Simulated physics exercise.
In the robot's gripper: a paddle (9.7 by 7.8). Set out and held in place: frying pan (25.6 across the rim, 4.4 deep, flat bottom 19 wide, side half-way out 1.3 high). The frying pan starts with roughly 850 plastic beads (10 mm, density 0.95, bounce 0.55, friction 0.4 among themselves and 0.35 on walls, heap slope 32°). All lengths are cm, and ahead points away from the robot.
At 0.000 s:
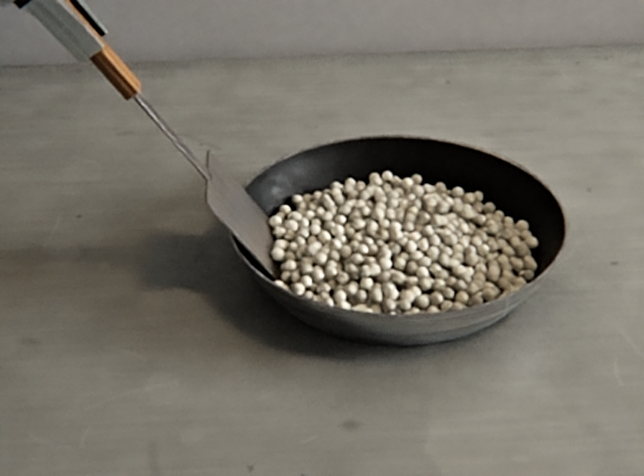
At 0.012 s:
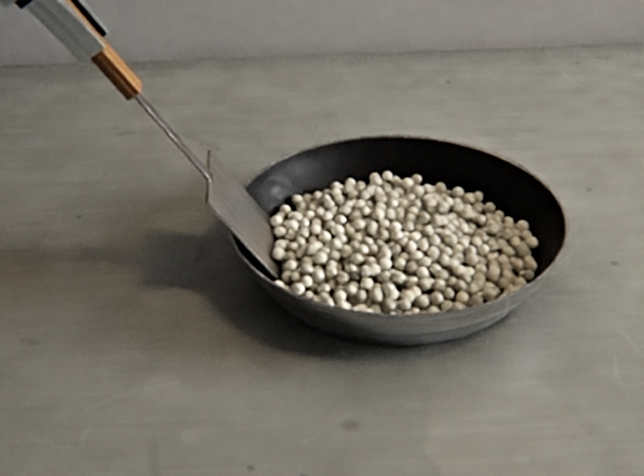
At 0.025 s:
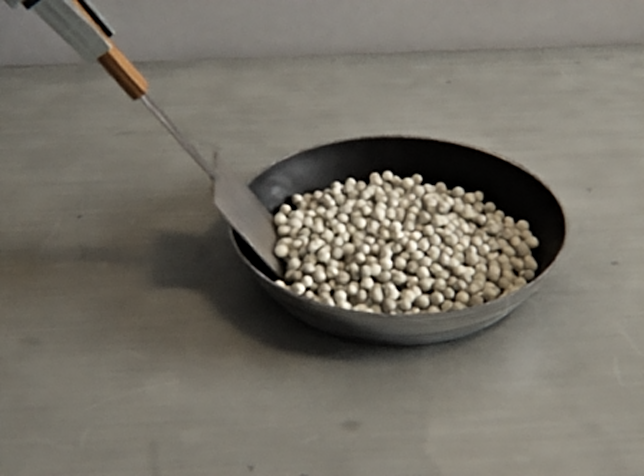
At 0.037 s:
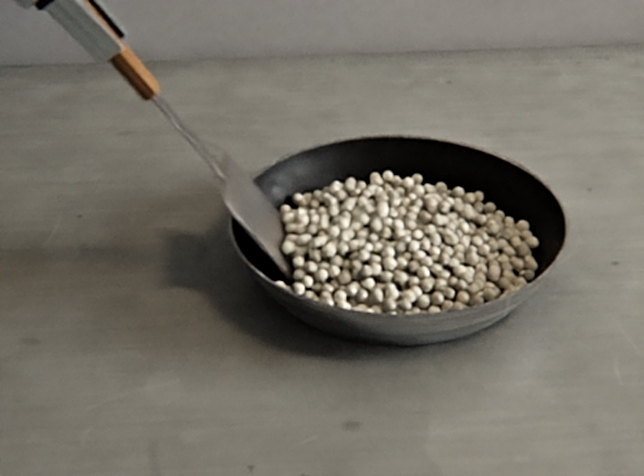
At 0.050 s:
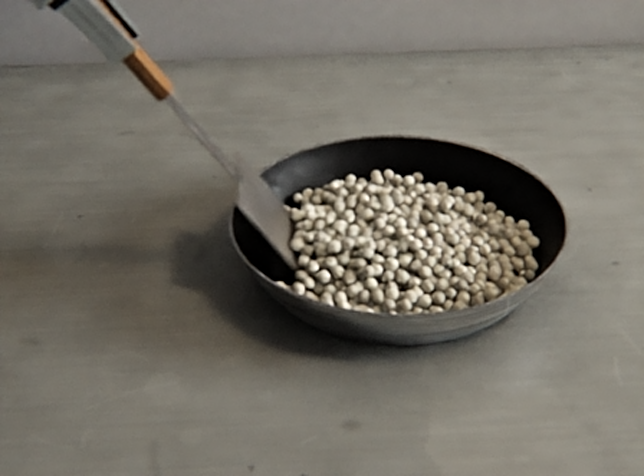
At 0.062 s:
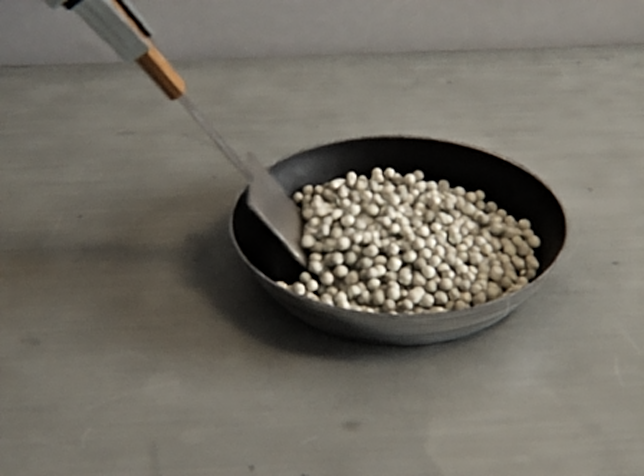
A robot arm's gripper held a metal spatula at the left side of a dark frying pan full of pale beads, then slid it slowly to the right, nudging the nearest beads inward.
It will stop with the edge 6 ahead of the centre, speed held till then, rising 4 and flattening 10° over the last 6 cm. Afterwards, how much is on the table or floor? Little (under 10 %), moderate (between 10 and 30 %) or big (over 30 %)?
On the table or floor the share is little, under 10 %.
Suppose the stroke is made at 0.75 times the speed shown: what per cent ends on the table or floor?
Some 0 per cent.
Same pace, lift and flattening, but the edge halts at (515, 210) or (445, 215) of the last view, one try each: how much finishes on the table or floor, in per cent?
About 20 and 0 per cent.
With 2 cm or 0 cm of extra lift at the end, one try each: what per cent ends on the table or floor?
Some 0 and 0 per cent.
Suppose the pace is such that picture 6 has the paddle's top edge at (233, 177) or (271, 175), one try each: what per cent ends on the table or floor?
Some 0 and 15 per cent.
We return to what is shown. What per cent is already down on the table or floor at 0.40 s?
Roughly 5 per cent.
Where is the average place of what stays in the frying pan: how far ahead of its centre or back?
About 3.5 cm ahead.
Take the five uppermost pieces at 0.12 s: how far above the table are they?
About 5 cm.
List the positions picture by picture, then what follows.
The first picture shows paddle top edge at (207, 175), sloping 56°; upper third of the load around (392, 243), from x 270 to 530, top at y 175; 851 in the frying pan.
The second picture shows paddle top edge at (208, 175), sloping 56°; upper third of the load around (392, 243), from x 270 to 530, top at y 175.
The third picture shows paddle top edge at (214, 176), sloping 56°; upper third of the load around (391, 243), from x 275 to 530, top at y 175.
The fourth picture shows paddle top edge at (224, 176), sloping 56°; upper third of the load around (383, 241), from x 275 to 530, top at y 175.
The fifth picture shows paddle top edge at (237, 176), sloping 56°; upper third of the load around (385, 238), from x 275 to 535, top at y 175.
The sixth picture shows paddle top edge at (249, 176), sloping 56°; upper third of the load around (388, 235), from x 275 to 535, top at y 175; 851 in the frying pan.
By 0.12 s, sloping 56°, highest piece 5 above the table; 851 in the frying pan.
By 0.17 s, sloping 52°, highest piece 6 above the table; 851 in the frying pan.
By 0.40 s, sloping 46°, highest piece 6 above the table; 810 in the frying pan, 39 on the table or floor, 2 on the blade or in flight.
By 1.45 s, sloping 46°, highest piece 6 above the table; 808 in the frying pan, 43 on the table or floor.
Final count, 808 in the frying pan, 43 on the table or floor. That is 5 % on the table or floor.
